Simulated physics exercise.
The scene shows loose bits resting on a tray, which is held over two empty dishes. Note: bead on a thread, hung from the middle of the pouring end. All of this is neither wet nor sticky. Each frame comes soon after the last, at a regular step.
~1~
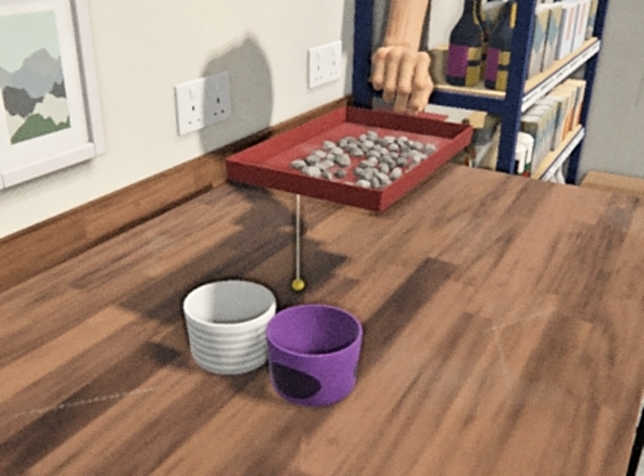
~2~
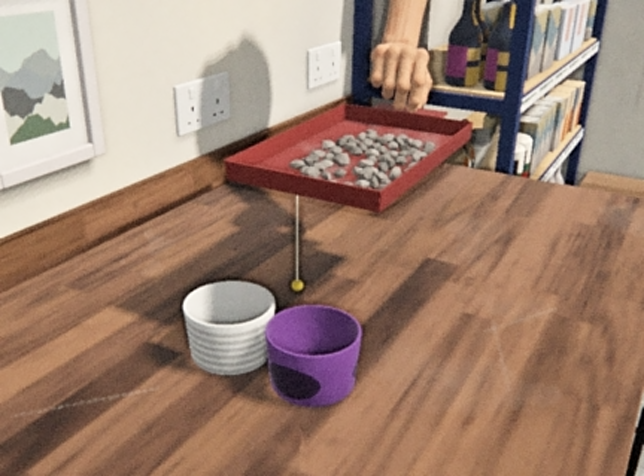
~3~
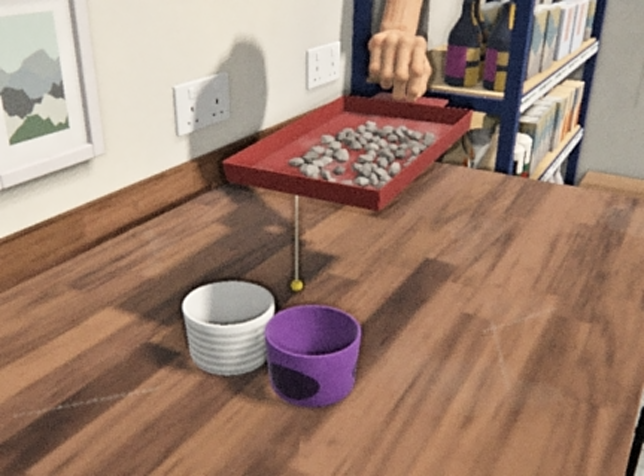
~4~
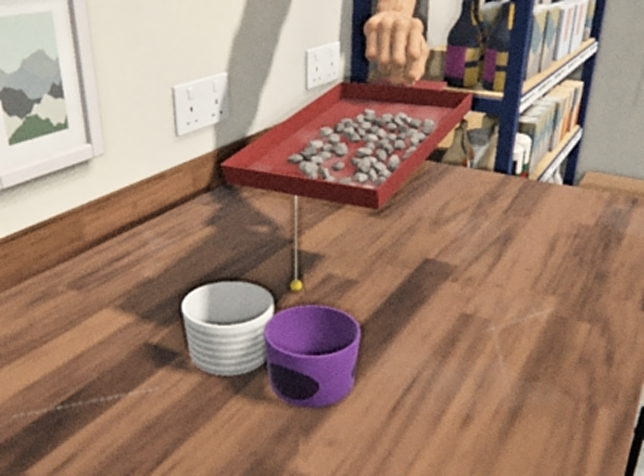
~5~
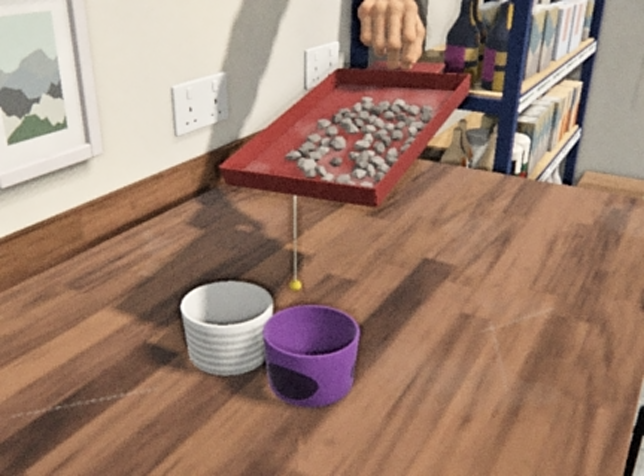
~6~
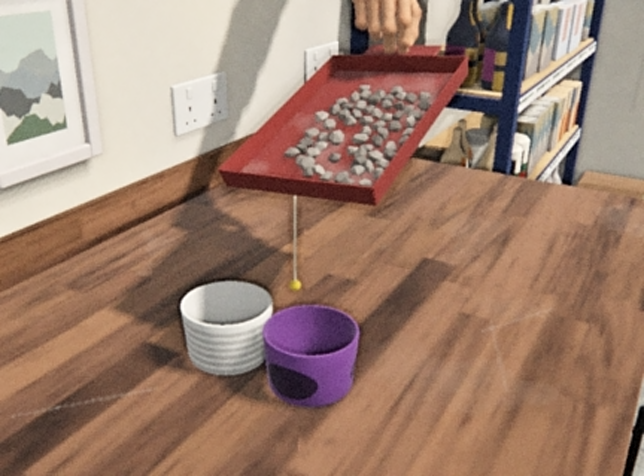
In the video, a hand holds a red tray of grey gravel above a white bowl and a purple bowl on a wooden surface, then gradually raises its far end, tilting the tray toward its near edge and left corner.
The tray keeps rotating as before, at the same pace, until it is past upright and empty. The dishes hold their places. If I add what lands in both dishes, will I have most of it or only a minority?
The dishes gather above half.
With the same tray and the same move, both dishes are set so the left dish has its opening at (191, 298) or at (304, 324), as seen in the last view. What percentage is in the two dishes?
80, then 20 %.
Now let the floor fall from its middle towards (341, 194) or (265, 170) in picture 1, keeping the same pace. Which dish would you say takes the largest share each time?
Result of try 1 is the right side, of try 2 the left side.
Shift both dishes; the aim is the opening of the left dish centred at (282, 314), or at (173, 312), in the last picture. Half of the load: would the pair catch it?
For the two places in order: A minority share, a minority share.
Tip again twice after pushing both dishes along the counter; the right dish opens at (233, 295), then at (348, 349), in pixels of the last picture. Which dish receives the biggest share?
Result, first place: The righthand one; second place: The lefthand one.
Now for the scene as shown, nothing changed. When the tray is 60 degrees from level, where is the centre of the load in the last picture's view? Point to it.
Somewhere around pixel (282, 167) in the last picture.
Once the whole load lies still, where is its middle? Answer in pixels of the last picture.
Around (229, 348), give or take.
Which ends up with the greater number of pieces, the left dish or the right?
More ends up in the dish to the left.
Just after the last frame, tray tipped steeply; almost all on the tray; just a few in the air.
A moment on, tray tipped right over; the larger part on the tray; roughly a quarter in the left dish; just a few outside both; about a tenth in the air.
Further on, tray tipped past a quarter turn; about a tenth in the right dish; roughly two thirds in the left dish; about a tenth outside both.
When it is over, tray tipped past a quarter turn; about a tenth in the right dish; roughly two thirds in the left dish; about a tenth outside both.
